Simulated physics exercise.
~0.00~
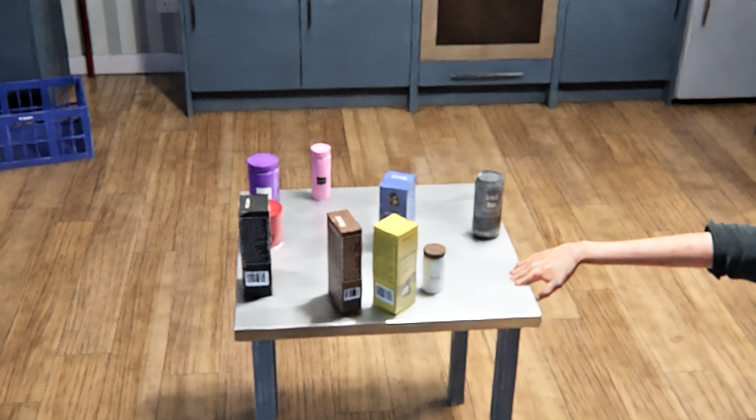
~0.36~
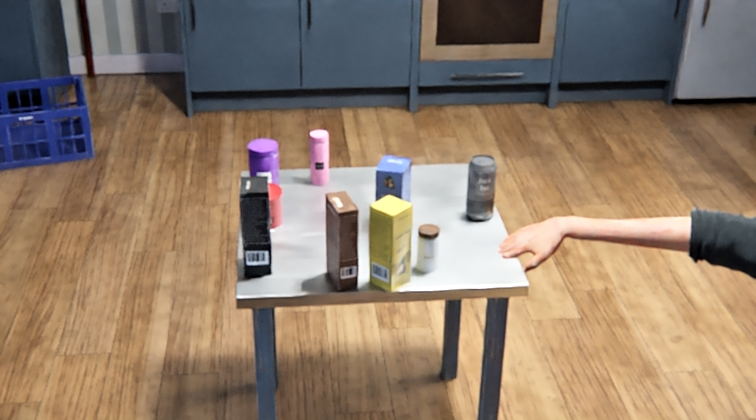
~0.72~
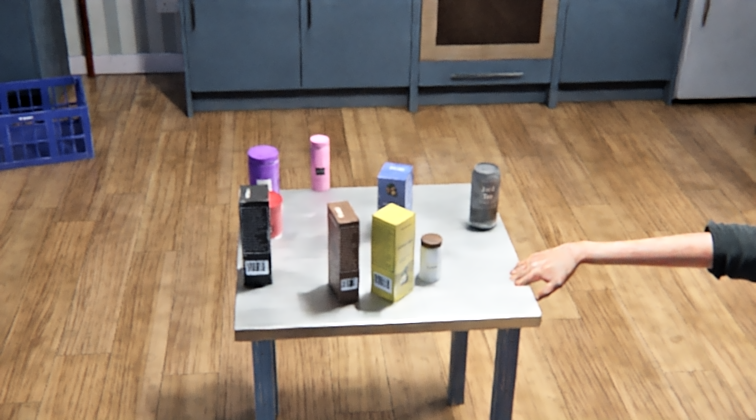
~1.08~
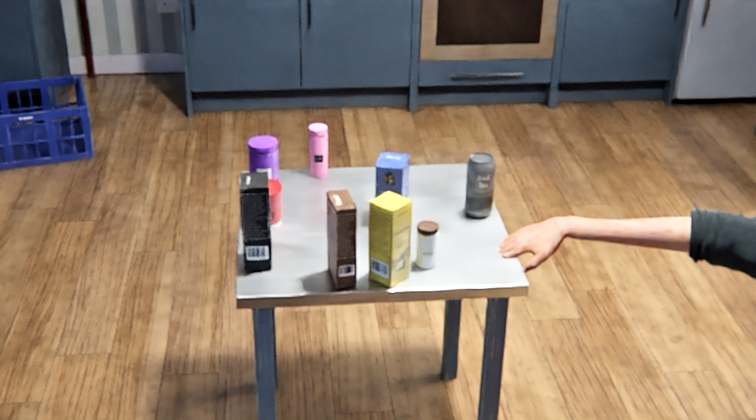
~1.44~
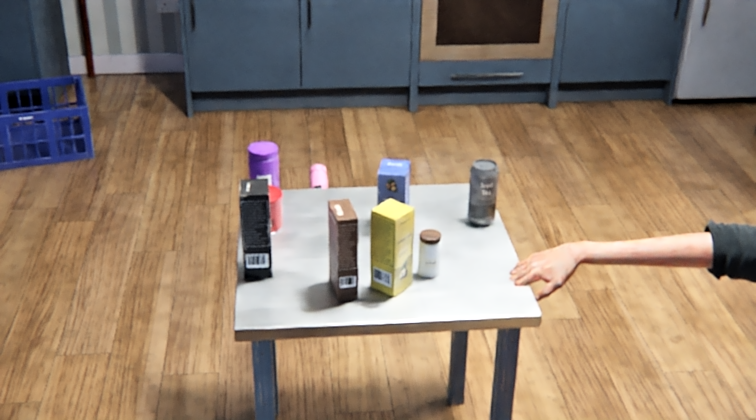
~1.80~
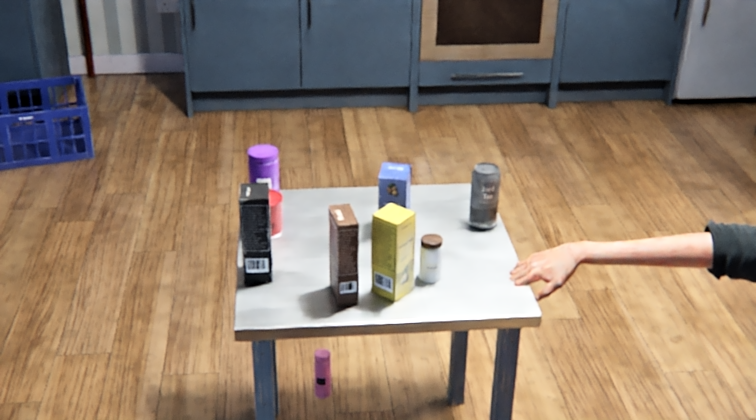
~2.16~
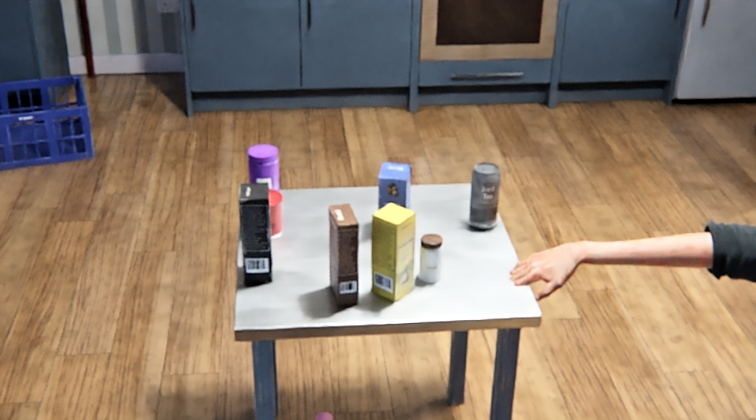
A small table holding boxes, jars and cans jerked back and forth several times with a hand at its right edge, until the pink shaker toppled off the far side and dropped to the floor, while everything else, including the black carton, stayed standing on top.
